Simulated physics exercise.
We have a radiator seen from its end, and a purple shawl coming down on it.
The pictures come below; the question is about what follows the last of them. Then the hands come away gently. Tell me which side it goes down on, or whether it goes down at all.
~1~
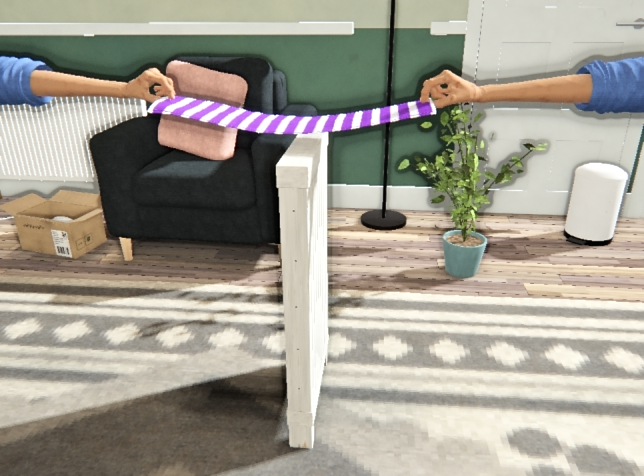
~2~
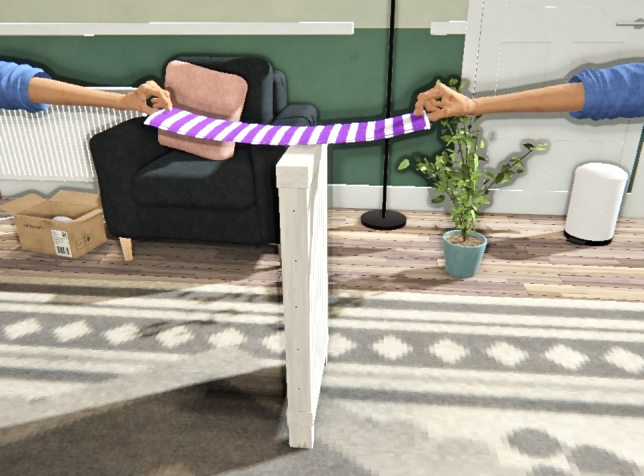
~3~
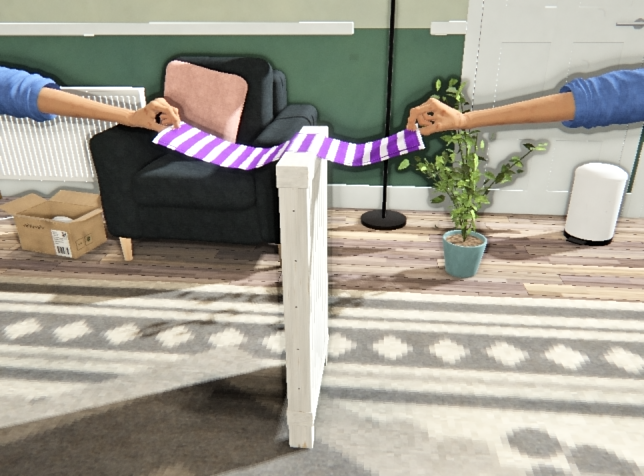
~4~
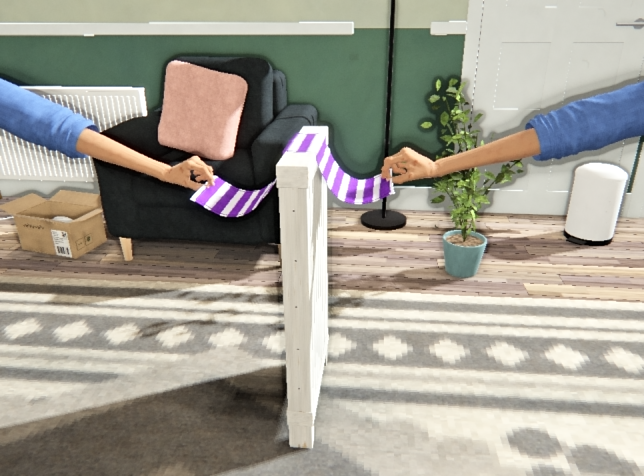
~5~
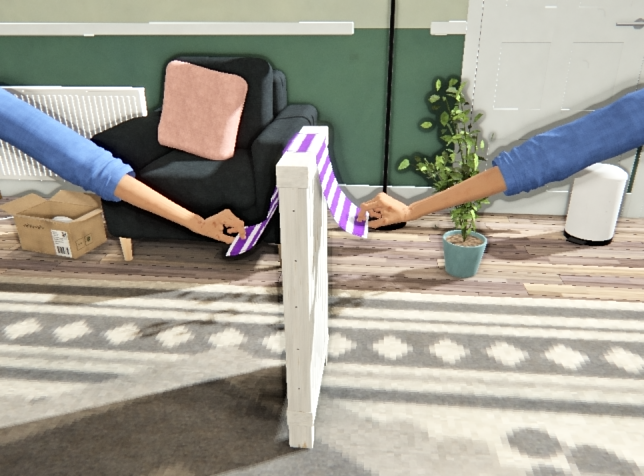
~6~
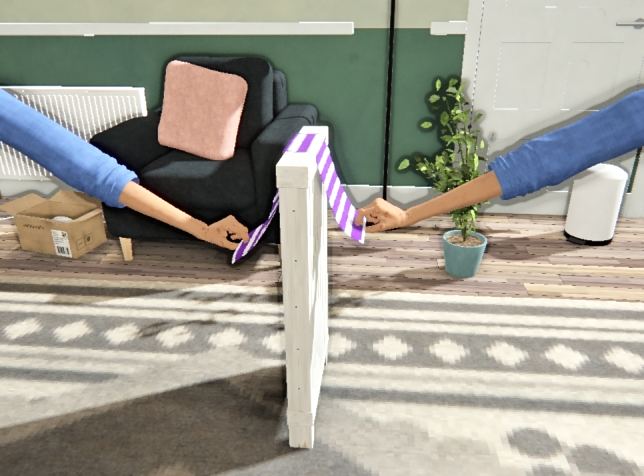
I think it is going to stay up there.
Then, 0.16 s past the final frame, shawl hanging on both sides, left end near (256, 257), right end near (350, 236).
Then, 0.26 s past the final frame, shawl hanging on both sides, left end near (283, 264), right end near (321, 240).
When it is over, shawl hanging on both sides, left end near (295, 265), right end near (321, 240). The purple shawl hangs there.
